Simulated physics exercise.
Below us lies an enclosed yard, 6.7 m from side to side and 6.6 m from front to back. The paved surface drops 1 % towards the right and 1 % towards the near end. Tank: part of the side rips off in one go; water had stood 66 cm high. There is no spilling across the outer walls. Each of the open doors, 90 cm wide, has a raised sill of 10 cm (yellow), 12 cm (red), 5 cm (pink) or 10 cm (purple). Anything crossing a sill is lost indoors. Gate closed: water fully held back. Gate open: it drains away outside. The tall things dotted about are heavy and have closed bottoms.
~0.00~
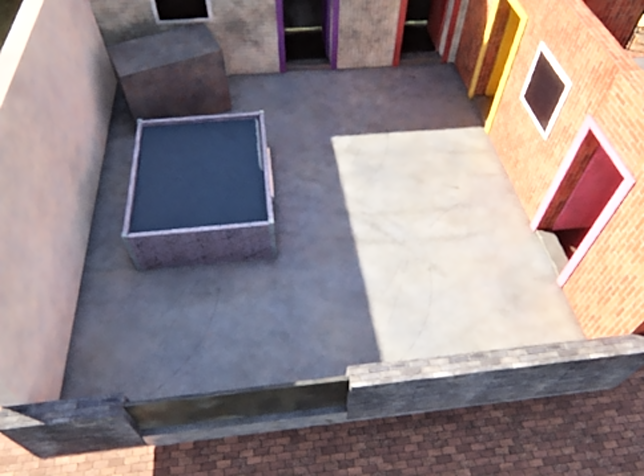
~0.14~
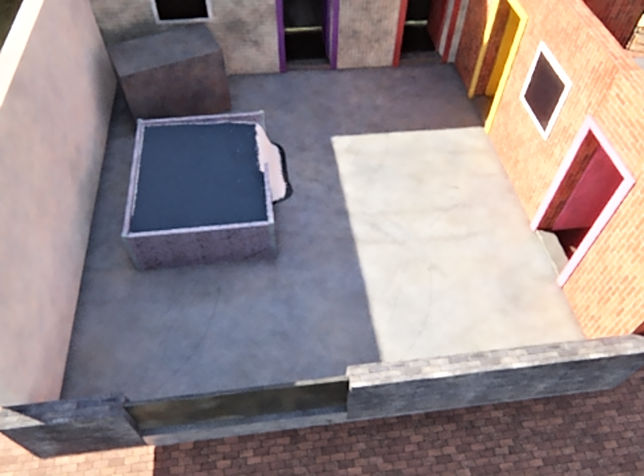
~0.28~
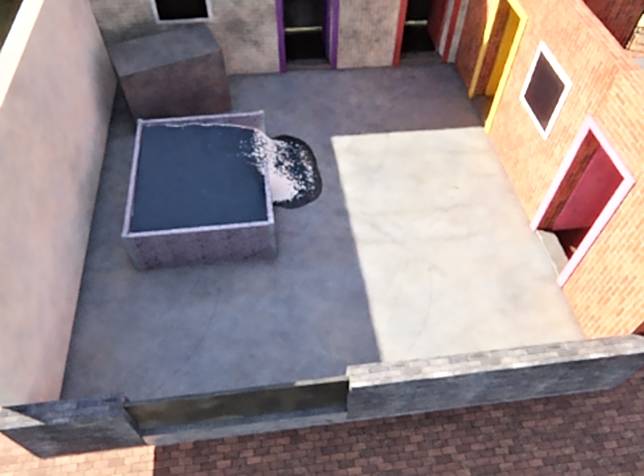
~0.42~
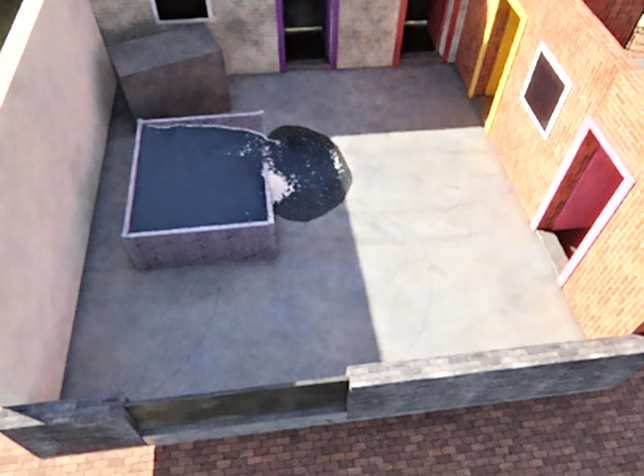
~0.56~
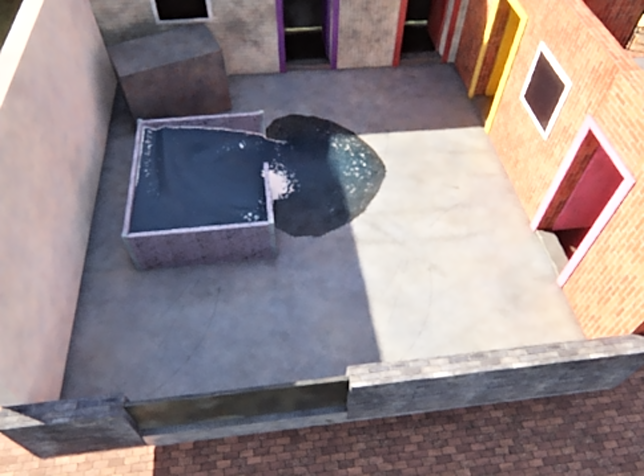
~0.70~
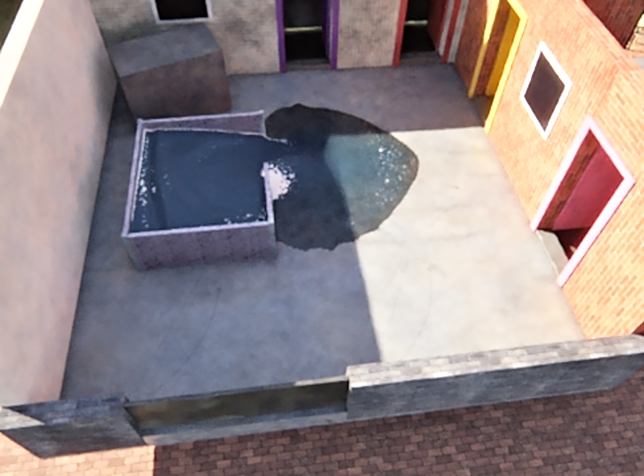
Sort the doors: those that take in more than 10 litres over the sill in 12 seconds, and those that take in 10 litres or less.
Sorted: The yellow door takes in more; the red door takes in more; the pink door takes in more; the purple door takes in 10 litres or less.
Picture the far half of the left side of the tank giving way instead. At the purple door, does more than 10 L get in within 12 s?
Note: Purple door, short of the mark.
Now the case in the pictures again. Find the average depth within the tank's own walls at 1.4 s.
The mean depth is around 46 cm.
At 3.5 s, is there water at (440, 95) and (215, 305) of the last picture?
I'd say drenched, then spared.
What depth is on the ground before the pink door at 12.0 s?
I'd say close to 10.5 cm.
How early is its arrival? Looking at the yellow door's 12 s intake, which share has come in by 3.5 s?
By that time, around 60 per cent.
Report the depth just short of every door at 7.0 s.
Yellow 11 cm, red 10 cm, pink 8 cm, purple 6 cm.
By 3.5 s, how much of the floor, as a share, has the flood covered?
Roughly 50 percent.
After 1.4 s water covers 35 % of the floor and is deepest (36 cm) near (278, 166); yellow door 9 cm at the sill, 0 L in, red door not reached, pink door not reached, purple door not reached.
After 2.2 s water covers 45 % of the floor and is deepest (46 cm) near (454, 65); yellow door 25 cm at the sill, 36 L in, red door 16 cm at the sill, 0 L in, pink door 13 cm at the sill, 2 L in, purple door 6 cm at the sill, 0 L in.
After 3.5 s water covers 50 % of the floor and is deepest (25 cm) near (597, 362); yellow door 21 cm at the sill, 113 L in, red door 21 cm at the sill, 25 L in, pink door 11 cm at the sill, 34 L in, purple door 4 cm at the sill, 0 L in.
After 7.0 s water covers 80 % of the floor and is deepest (18 cm) near (597, 362); yellow door 11 cm at the sill, 180 L in, red door 10 cm at the sill, 41 L in, pink door 8 cm at the sill, 67 L in, purple door 6 cm at the sill, 0 L in.
After 12.0 s water covers 100 % of the floor and is deepest (14 cm) near (584, 364); yellow door 7 cm at the sill, 183 L in, red door 5 cm at the sill, 42 L in, pink door 11 cm at the sill, 118 L in, purple door 4 cm at the sill, 0 L in.
